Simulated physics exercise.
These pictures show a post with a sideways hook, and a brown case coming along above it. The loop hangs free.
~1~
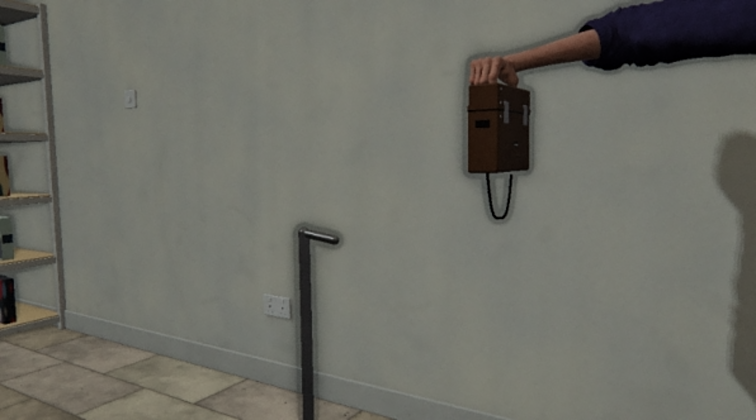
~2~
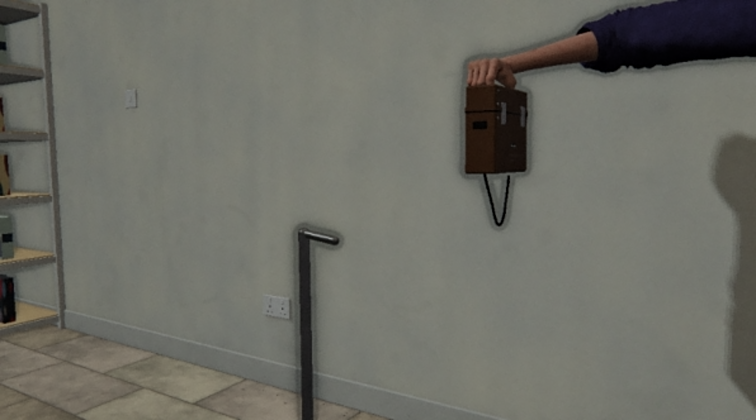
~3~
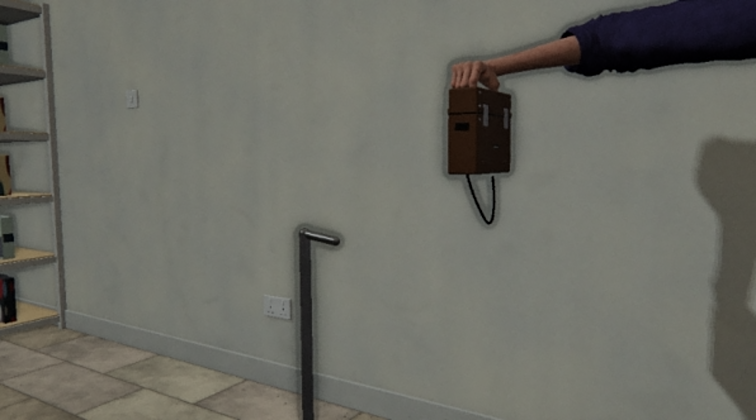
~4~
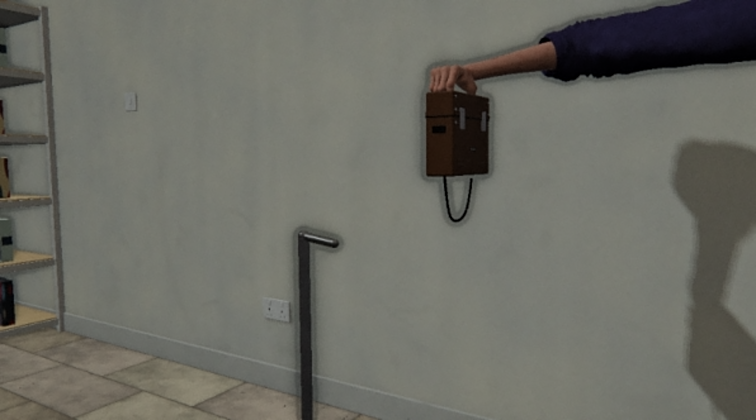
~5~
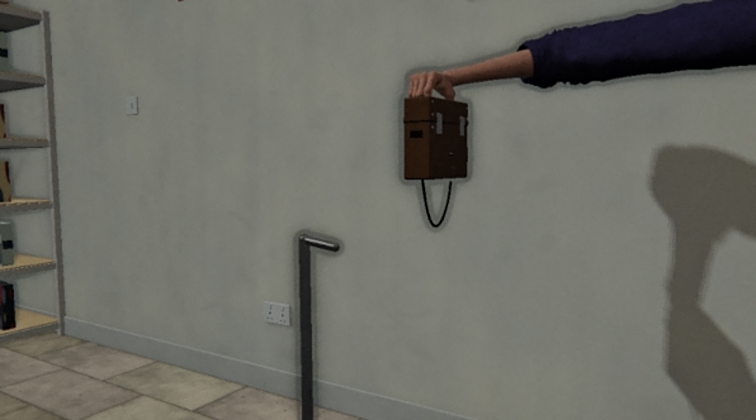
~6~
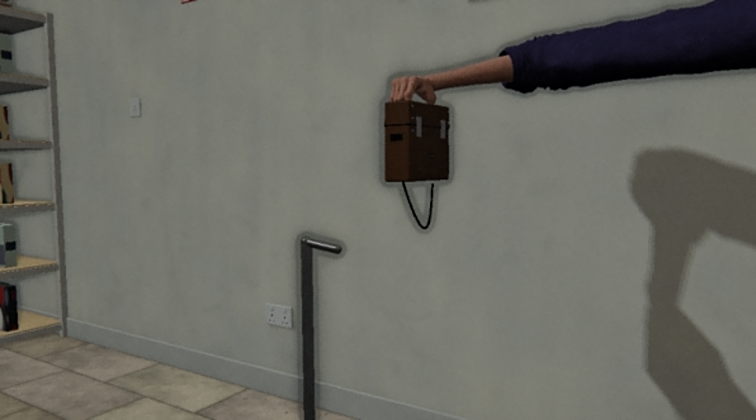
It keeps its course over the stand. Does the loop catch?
The brown case comes away clean.
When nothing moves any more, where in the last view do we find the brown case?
Close to (218, 149).
Then, 1.06 s on from there, case over the post near (320, 146).
Then, 2.06 s on from there, case past the post near (245, 148).
In the end, case past the post near (218, 149). The brown case passes clear.
